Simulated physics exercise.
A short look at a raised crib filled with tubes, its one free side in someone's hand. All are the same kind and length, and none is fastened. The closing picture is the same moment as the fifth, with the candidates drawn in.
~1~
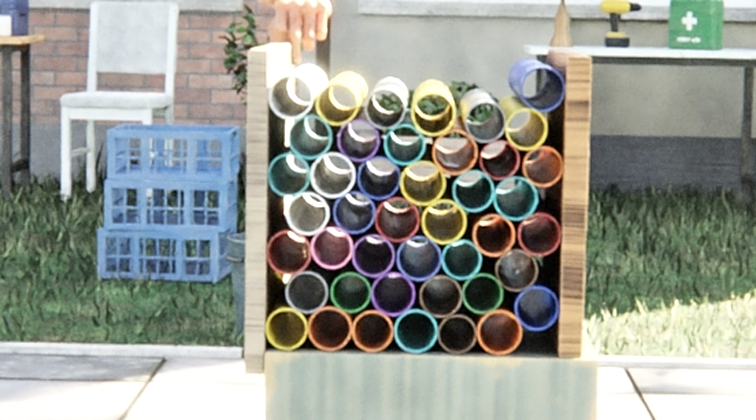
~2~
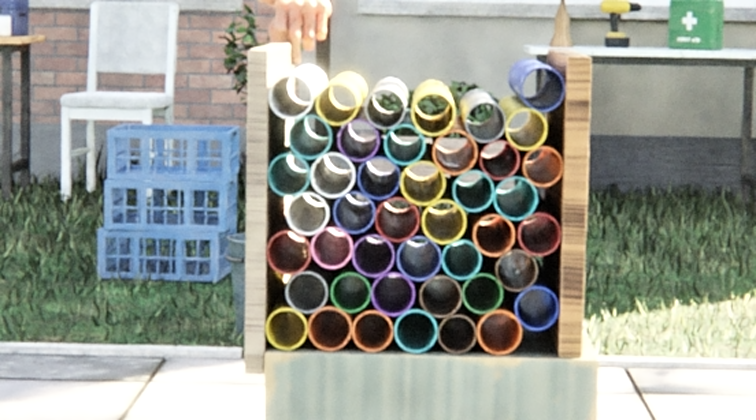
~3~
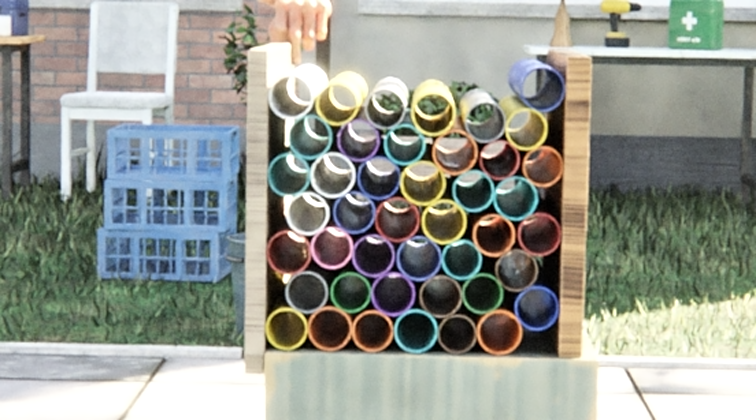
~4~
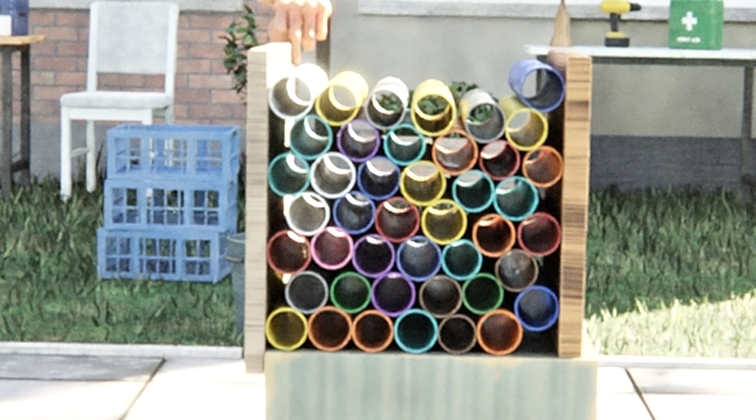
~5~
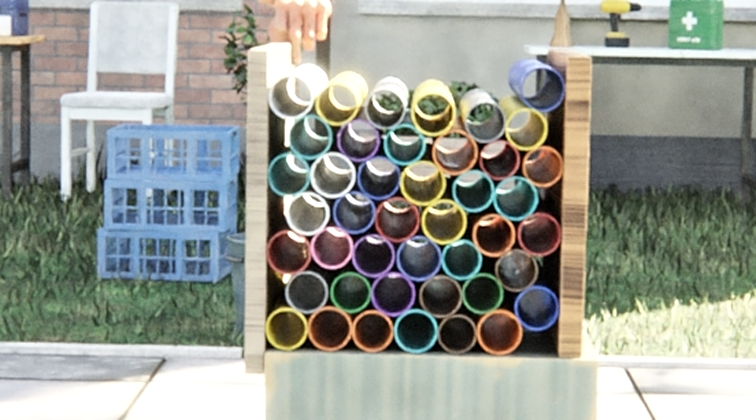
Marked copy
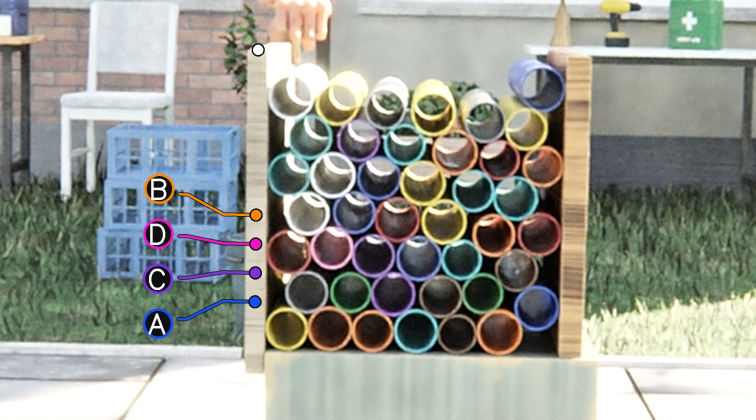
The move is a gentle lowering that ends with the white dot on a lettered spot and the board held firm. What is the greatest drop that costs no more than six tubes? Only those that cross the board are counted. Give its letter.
No lower than C.
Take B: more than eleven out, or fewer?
Fewer than eleven.
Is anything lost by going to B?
Yes.
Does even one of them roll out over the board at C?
At C: Yes.
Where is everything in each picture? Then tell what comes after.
A purple tube (358, 140); a yellow tube (337, 104); side board (272, 194), in the first frame.
Side board (272, 194); a yellow tube (287, 329), in the second frame.
An orange tube (500, 332); a green tube (351, 292), in the third frame.
A purple tube (373, 255); a red tube (397, 219), in the fourth frame.
A yellow tube (423, 183); a red tube (499, 160); a purple tube (358, 140), in the fifth frame.
On the copy, A at (255, 302); B at (256, 215); C at (256, 273); D at (256, 244); the white dot at (259, 50).
On C. First, top of the board (268, 144).
Then, top of the board (266, 248).
Finally, top of the board (266, 272), four out over the board.
By contrast, A more than six out over the board; B one out over the board; D four out over the board.
